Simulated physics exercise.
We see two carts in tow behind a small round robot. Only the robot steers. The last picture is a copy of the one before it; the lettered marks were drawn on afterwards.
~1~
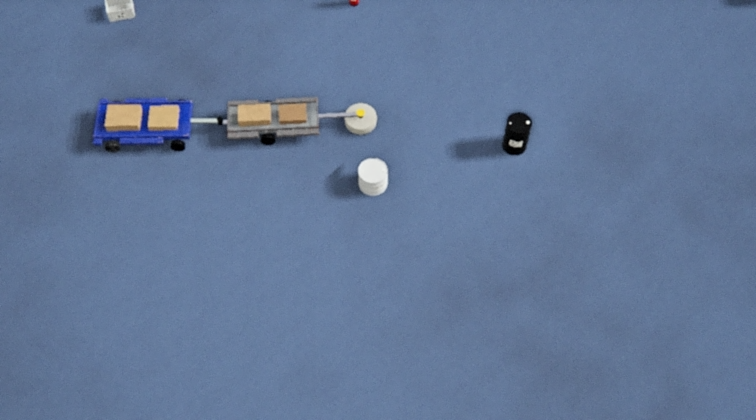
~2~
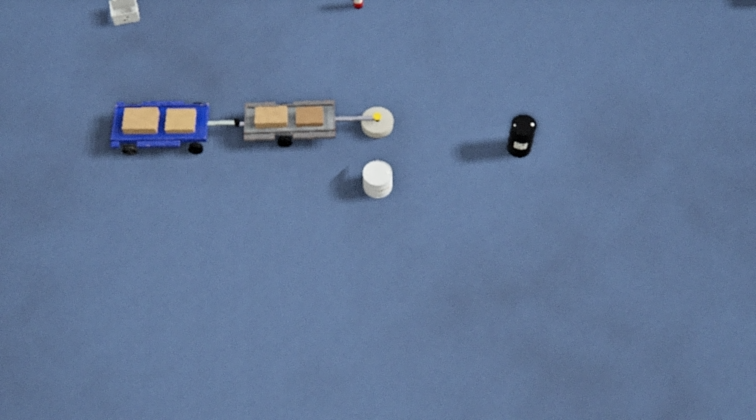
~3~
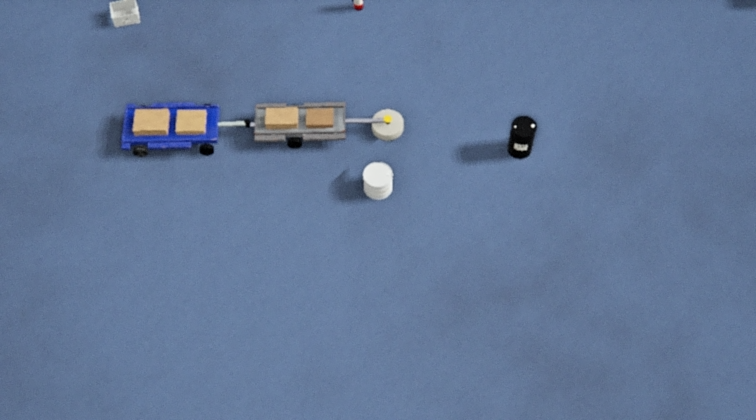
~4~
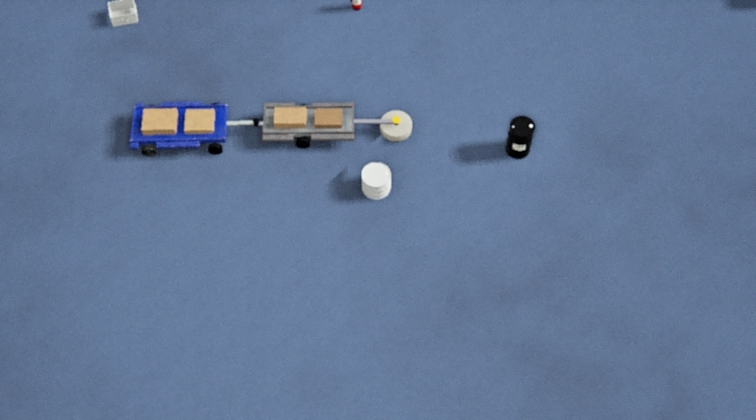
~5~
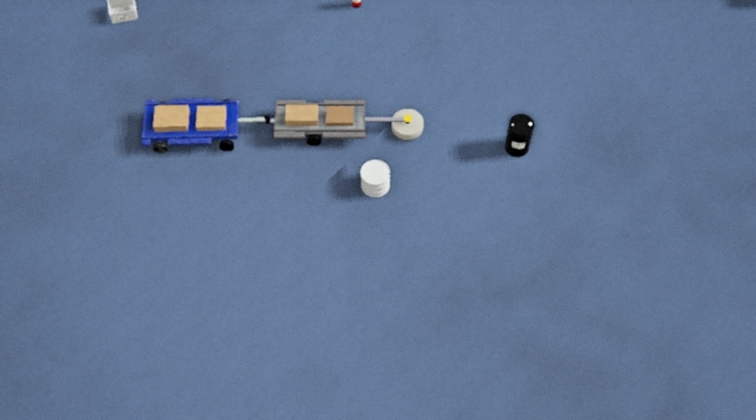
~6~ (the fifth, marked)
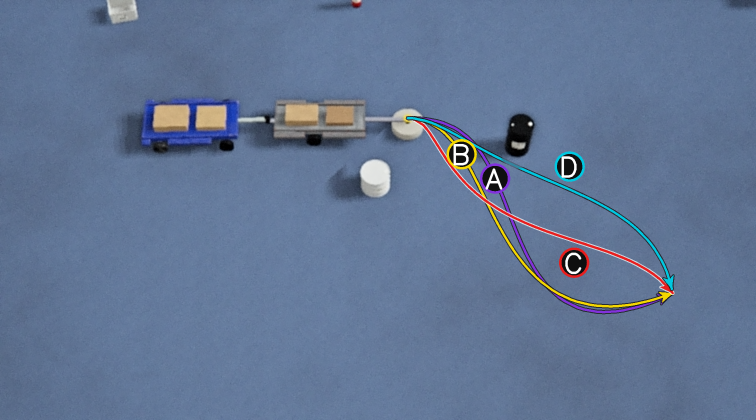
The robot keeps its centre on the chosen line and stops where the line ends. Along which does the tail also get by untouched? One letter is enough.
Only A clears them all.
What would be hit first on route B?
First the white tub.
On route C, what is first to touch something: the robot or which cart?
The blue cart touches first.
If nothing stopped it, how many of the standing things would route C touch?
In all, one.
On the marked copy, A from (408, 118) via (516, 231) to (671, 294); B from (408, 118) via (510, 244) to (673, 293); C from (408, 118) via (514, 218) to (673, 293); D from (408, 118) via (550, 181) to (672, 289).
Taking A. A third of the way, robot (497, 190), last cart (304, 115).
Two thirds of the way, robot (558, 302), last cart (410, 144).
When it is over, robot (670, 297), last cart (467, 201); nothing has been touched.
As for the rest, B meets the white tub; C meets the white tub; D meets the black drum.
